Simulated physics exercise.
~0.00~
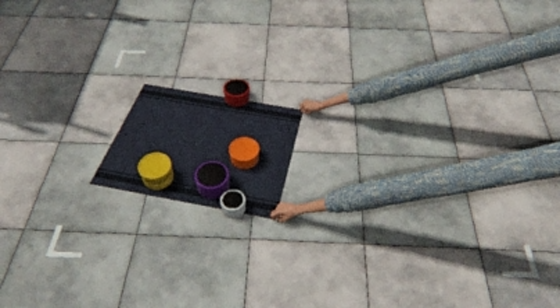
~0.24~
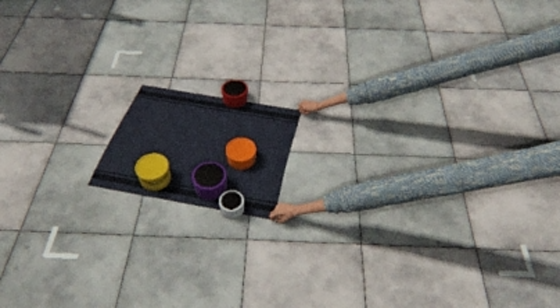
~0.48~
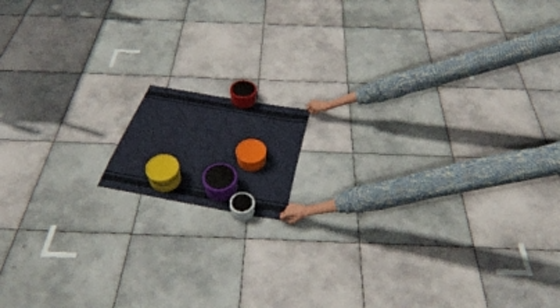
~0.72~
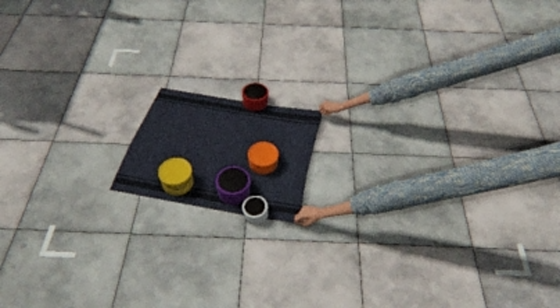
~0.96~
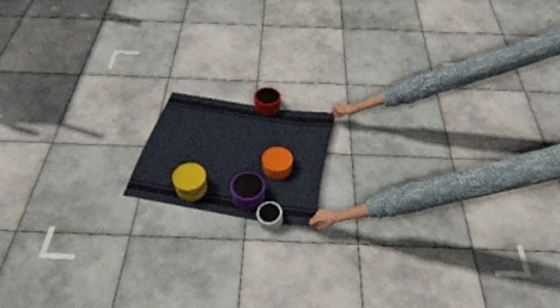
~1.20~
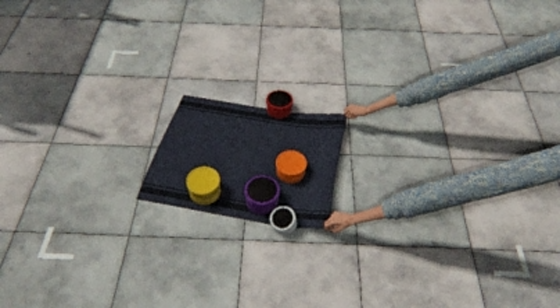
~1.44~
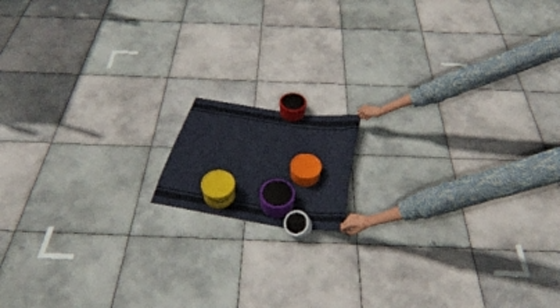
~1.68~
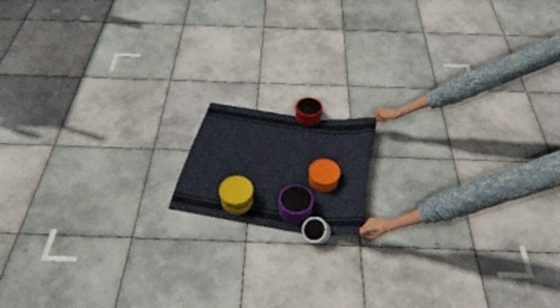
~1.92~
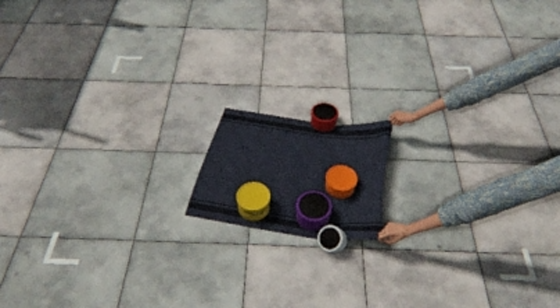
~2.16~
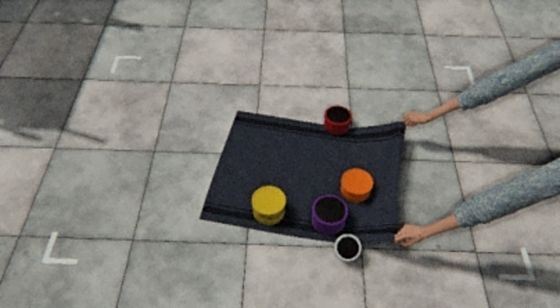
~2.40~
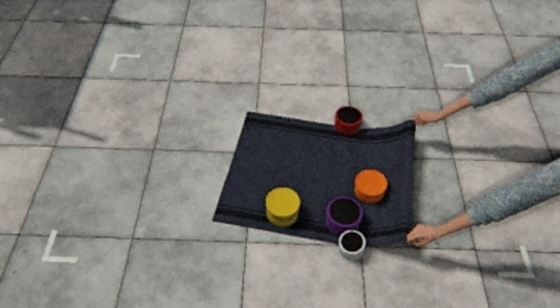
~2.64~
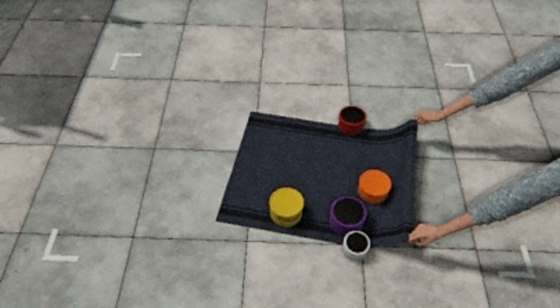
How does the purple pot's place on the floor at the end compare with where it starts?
The purple pot starts left of the middle of the view and ends clearly farther right and slightly lower, closer to the tape mark at the lower right.
Two hands pull a dark mat carrying five colourful containers right across tiles, then stop.
